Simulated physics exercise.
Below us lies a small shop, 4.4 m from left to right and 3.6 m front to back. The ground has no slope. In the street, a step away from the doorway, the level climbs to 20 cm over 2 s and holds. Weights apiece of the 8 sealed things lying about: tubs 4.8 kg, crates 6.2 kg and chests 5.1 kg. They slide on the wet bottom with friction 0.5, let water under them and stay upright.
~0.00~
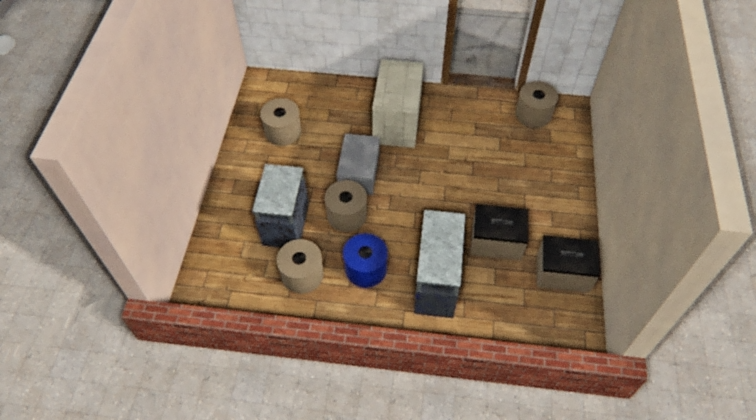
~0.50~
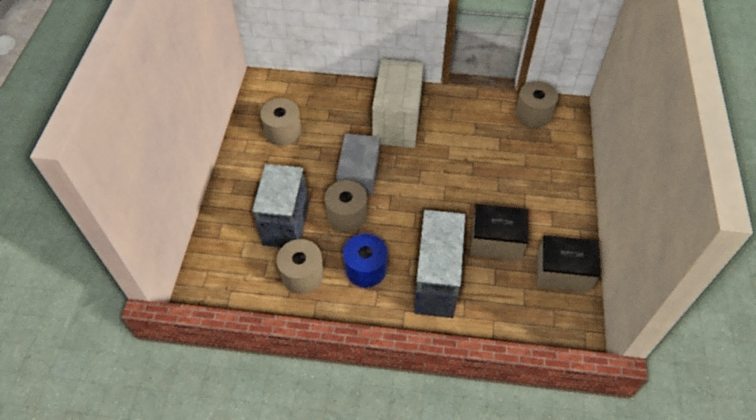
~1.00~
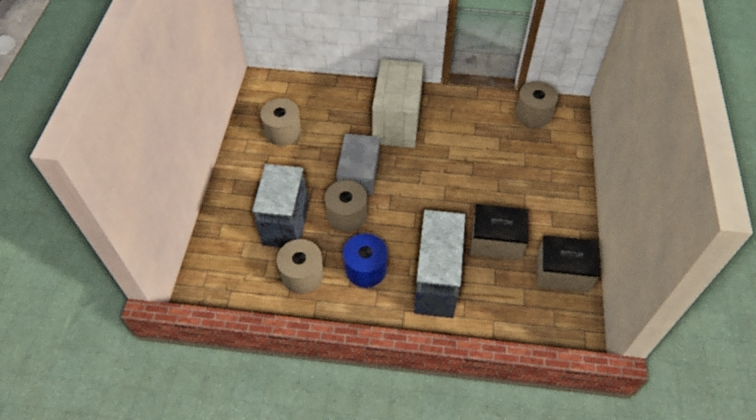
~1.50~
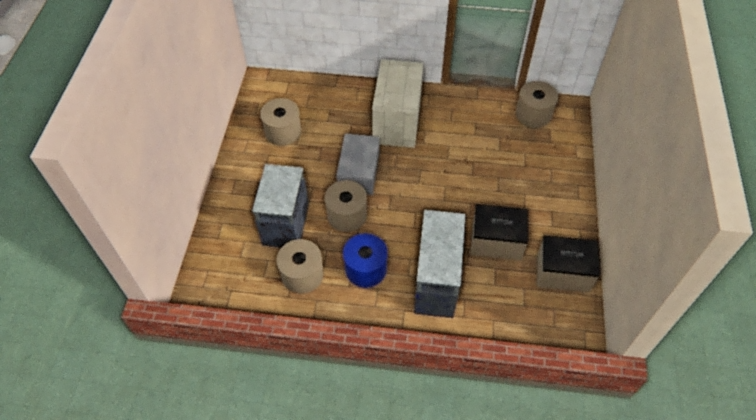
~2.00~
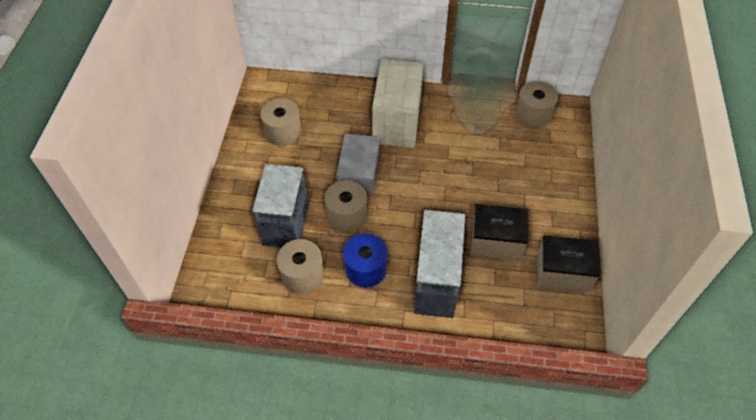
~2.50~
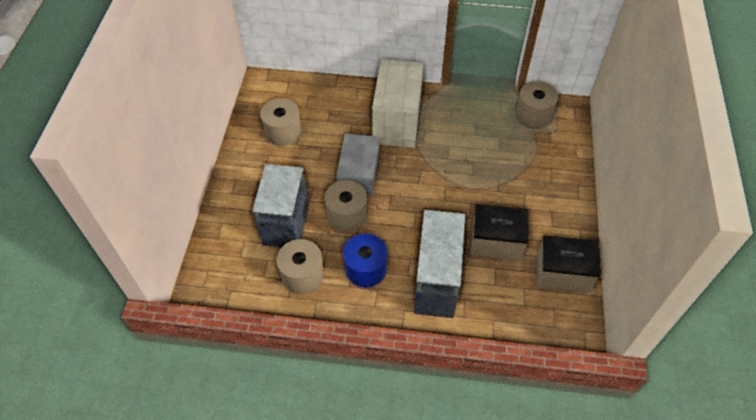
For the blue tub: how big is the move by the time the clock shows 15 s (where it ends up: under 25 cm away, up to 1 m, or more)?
The blue tub ends far away.
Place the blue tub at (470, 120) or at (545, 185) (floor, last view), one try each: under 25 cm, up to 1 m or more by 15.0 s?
In turn: It gets carried off; it travels far.
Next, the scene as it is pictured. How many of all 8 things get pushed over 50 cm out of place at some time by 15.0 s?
I count 8.
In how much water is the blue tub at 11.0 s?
Roughly 9 cm.
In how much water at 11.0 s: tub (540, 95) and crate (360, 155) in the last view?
Roughly 5 and 3 cm.
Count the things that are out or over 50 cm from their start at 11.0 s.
4 of them.
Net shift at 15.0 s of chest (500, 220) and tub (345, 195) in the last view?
In that order: 100 cm, 200 cm.
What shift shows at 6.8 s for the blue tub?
Roughly 150 cm by then.
After 3.5 s the blue tub is near (365, 253), 0.0 m from its start, aground; 0 afloat.
After 6.8 s the blue tub is near (210, 277), 1.6 m from its start, aground; 2 afloat.
After 11.0 s the blue tub is near (194, 245), 1.7 m from its start, afloat; 6 afloat.
After 15.0 s the blue tub is near (194, 246), 1.7 m from its start, afloat; 8 afloat.
